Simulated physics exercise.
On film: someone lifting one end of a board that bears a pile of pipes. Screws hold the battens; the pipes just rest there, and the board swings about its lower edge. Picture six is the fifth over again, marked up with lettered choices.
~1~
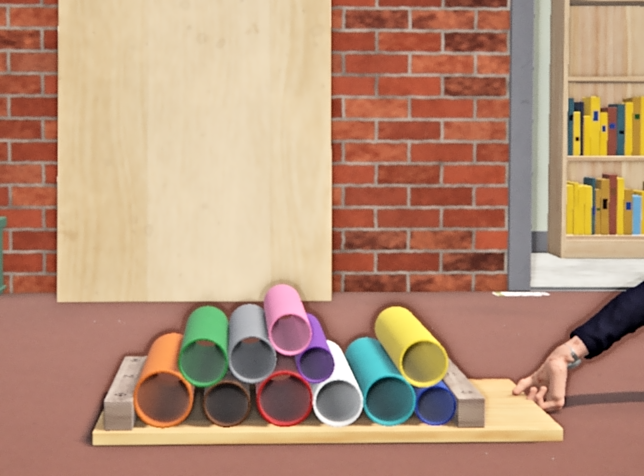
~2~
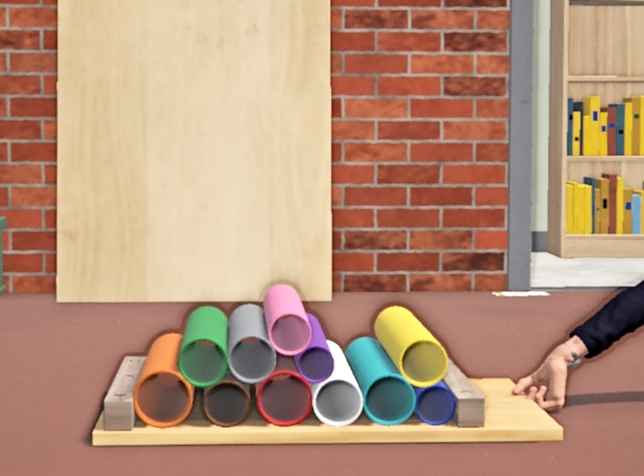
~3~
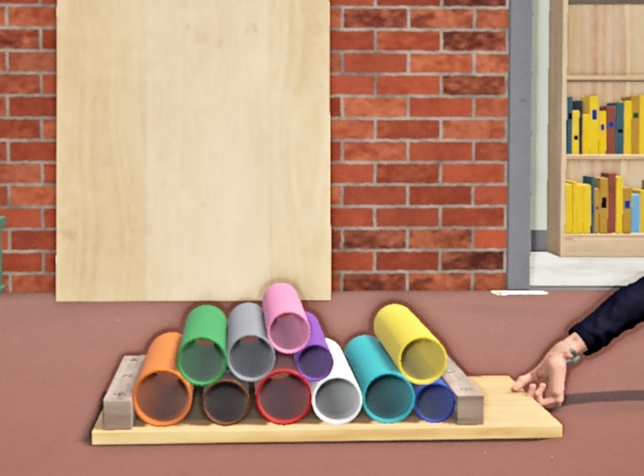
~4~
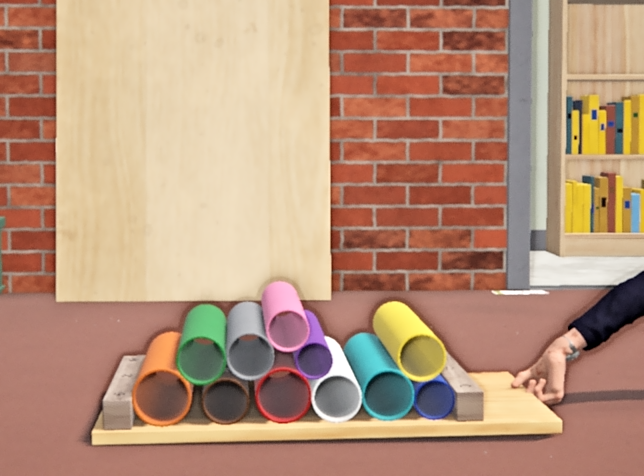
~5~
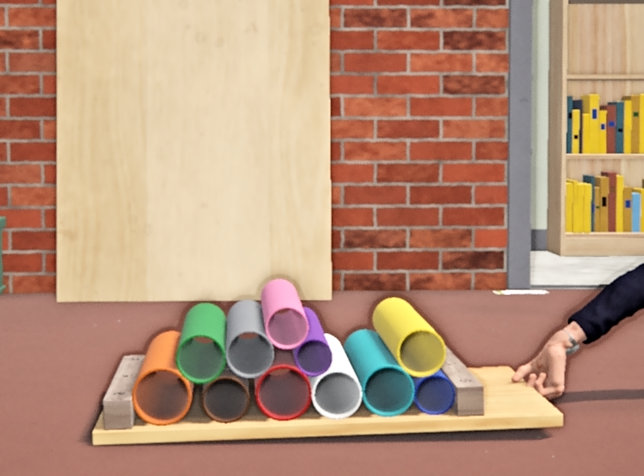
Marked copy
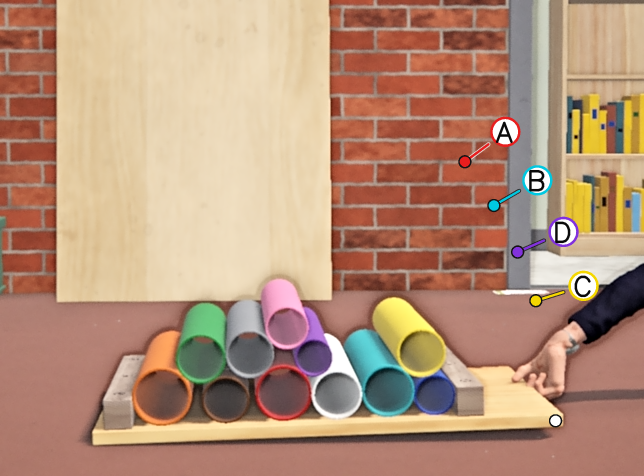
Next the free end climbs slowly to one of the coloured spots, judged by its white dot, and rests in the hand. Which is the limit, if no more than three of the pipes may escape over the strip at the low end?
It can be raised to A.
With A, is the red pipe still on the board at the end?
Yes, with A.
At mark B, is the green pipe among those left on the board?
The green pipe: No.
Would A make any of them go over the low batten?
At A: Yes.
On the marked copy, A at (465, 162); B at (494, 206); C at (536, 301); D at (517, 252); the white dot at (556, 421).
Following A. Soon after the start, board at 20°.
Later, board at 36°.
In the end, board at 36°, three over the low batten (green, grey, pink).
As for the rest, B three over the low batten (green, grey, pink); C one over the low batten (green); D two over the low batten (green, grey).
